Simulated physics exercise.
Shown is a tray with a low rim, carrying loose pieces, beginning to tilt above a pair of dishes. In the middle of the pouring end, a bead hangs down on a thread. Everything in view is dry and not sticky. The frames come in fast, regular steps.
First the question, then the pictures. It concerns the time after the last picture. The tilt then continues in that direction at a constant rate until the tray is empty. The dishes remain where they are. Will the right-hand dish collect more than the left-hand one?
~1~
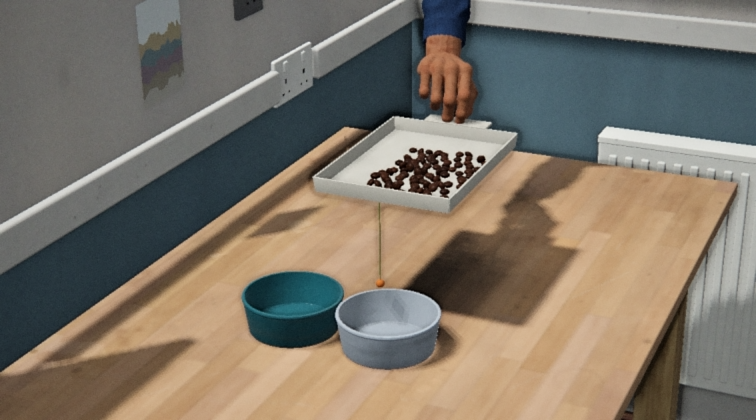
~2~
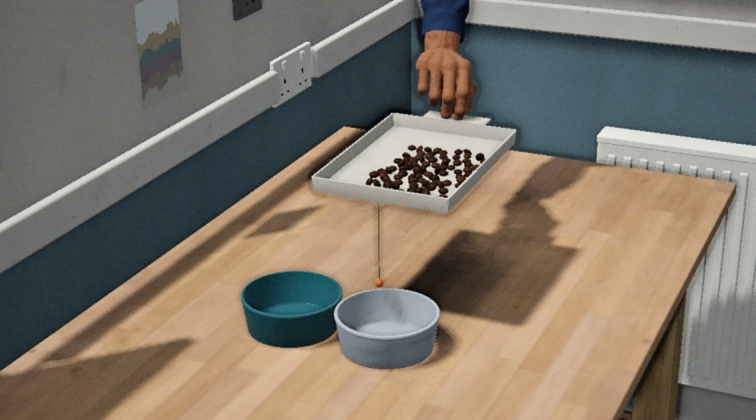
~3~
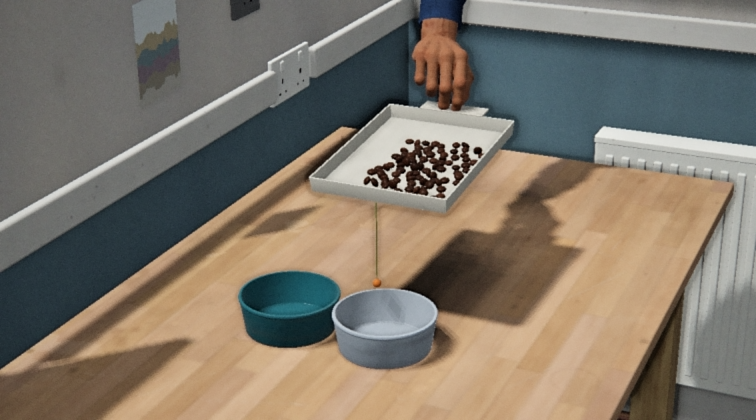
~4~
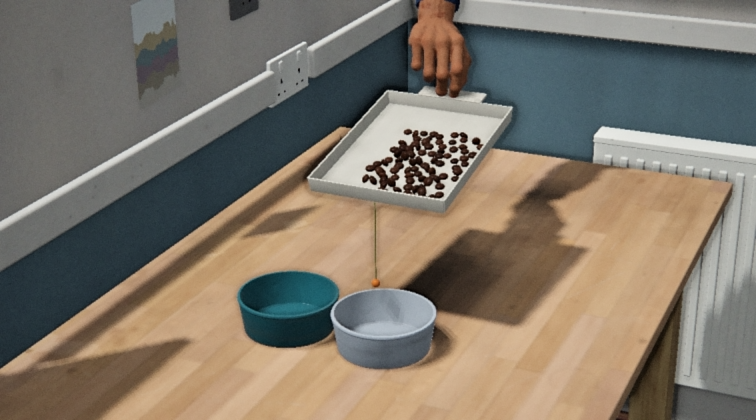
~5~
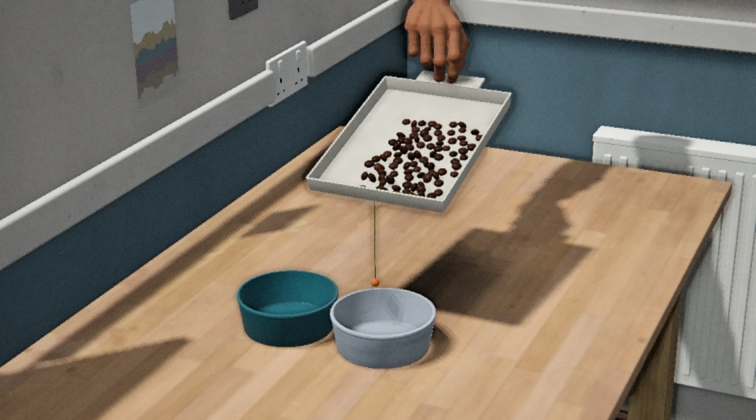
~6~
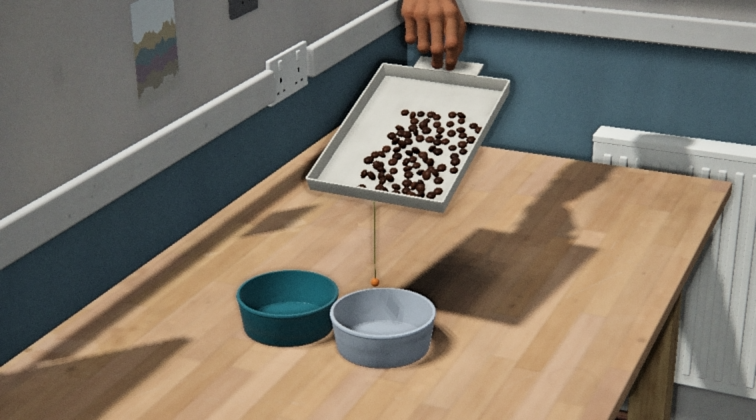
Yes.
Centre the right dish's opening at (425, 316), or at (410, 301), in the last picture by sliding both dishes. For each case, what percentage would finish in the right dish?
Close to 60 in a hundred, then close to 40 in a hundred.
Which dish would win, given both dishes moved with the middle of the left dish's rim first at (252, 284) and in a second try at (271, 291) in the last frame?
The dish to the right; the dish to the right.
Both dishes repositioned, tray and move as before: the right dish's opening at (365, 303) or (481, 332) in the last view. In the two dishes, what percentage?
You'd see around 60 per cent and then around 80 per cent.
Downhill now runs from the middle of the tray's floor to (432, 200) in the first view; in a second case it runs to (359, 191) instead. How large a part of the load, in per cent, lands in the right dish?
First heading roughly 50 %, second roughly 20 %.
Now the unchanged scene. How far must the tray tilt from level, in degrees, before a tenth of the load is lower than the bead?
About 95 degrees.
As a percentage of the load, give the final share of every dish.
The left dish holds 10 % and the right dish holds 70 %.
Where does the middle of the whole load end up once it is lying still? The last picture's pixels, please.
It settles centred around (382, 346).
Soon after the last picture, tray tipped steeply; all on the tray.
A little later, tray tipped past a quarter turn; about half on the tray; about a quarter in the right dish; a stray few in the left dish; a small part outside both; about a quarter in the air.
Later still, tray tipped past a quarter turn; about two thirds in the right dish; a small part in the left dish; about a quarter outside both.
At rest, tray tipped past a quarter turn; about two thirds in the right dish; a small part in the left dish; about a quarter outside both.
